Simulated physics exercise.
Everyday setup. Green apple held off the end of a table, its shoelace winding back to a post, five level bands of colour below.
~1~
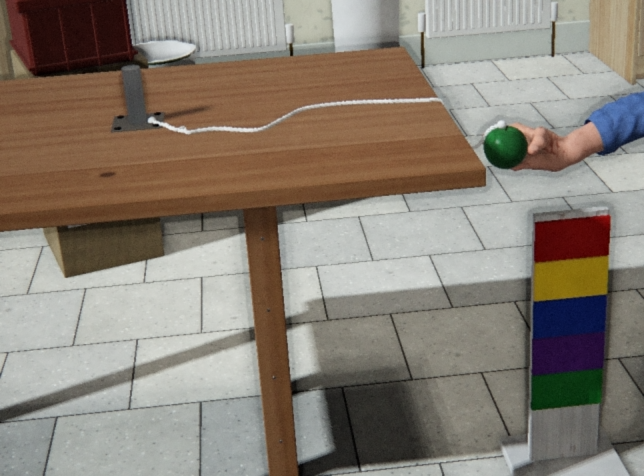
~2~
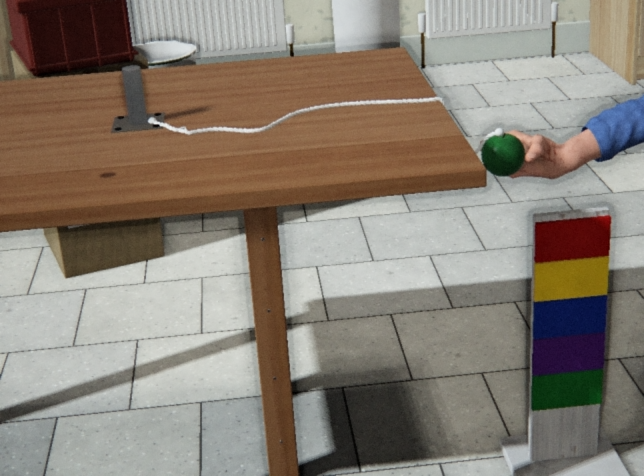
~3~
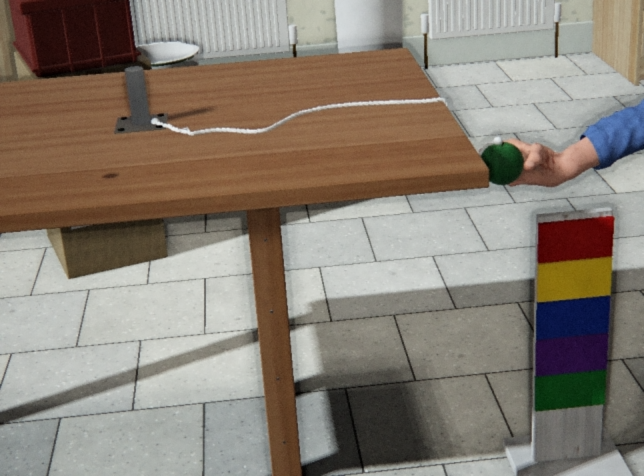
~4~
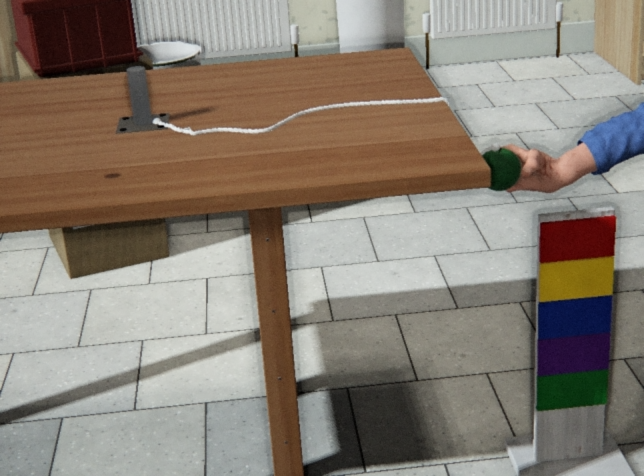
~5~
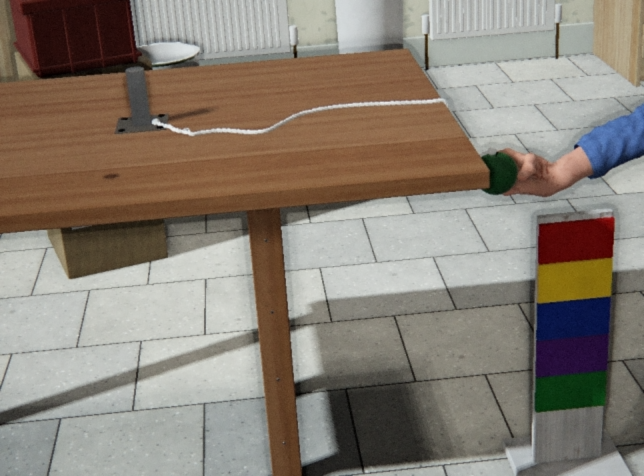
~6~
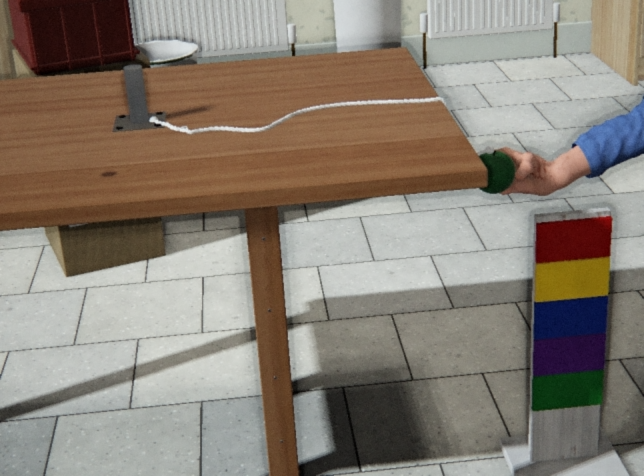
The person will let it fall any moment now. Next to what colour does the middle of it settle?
Next to yellow.
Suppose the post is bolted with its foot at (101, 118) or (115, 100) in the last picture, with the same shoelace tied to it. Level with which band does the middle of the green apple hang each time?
First try: Red; second try: Red.
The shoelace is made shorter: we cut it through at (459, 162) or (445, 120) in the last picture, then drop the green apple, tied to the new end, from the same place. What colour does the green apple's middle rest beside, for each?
One after the other: Red; none, it hangs higher.
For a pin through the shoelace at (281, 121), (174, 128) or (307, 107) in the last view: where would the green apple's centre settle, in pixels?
Taking the tries in turn: (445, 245), (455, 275) and (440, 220).
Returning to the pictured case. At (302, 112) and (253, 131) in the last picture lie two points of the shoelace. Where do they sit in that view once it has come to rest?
At (365, 109) for the first, at (293, 113) for the second.
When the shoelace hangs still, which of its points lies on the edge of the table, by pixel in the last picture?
About (383, 102).
Soon after, apple near (412, 279); level with yellow.
After that, apple near (460, 283); level with yellow.
In the end, apple near (456, 287); level with yellow. At yellow.
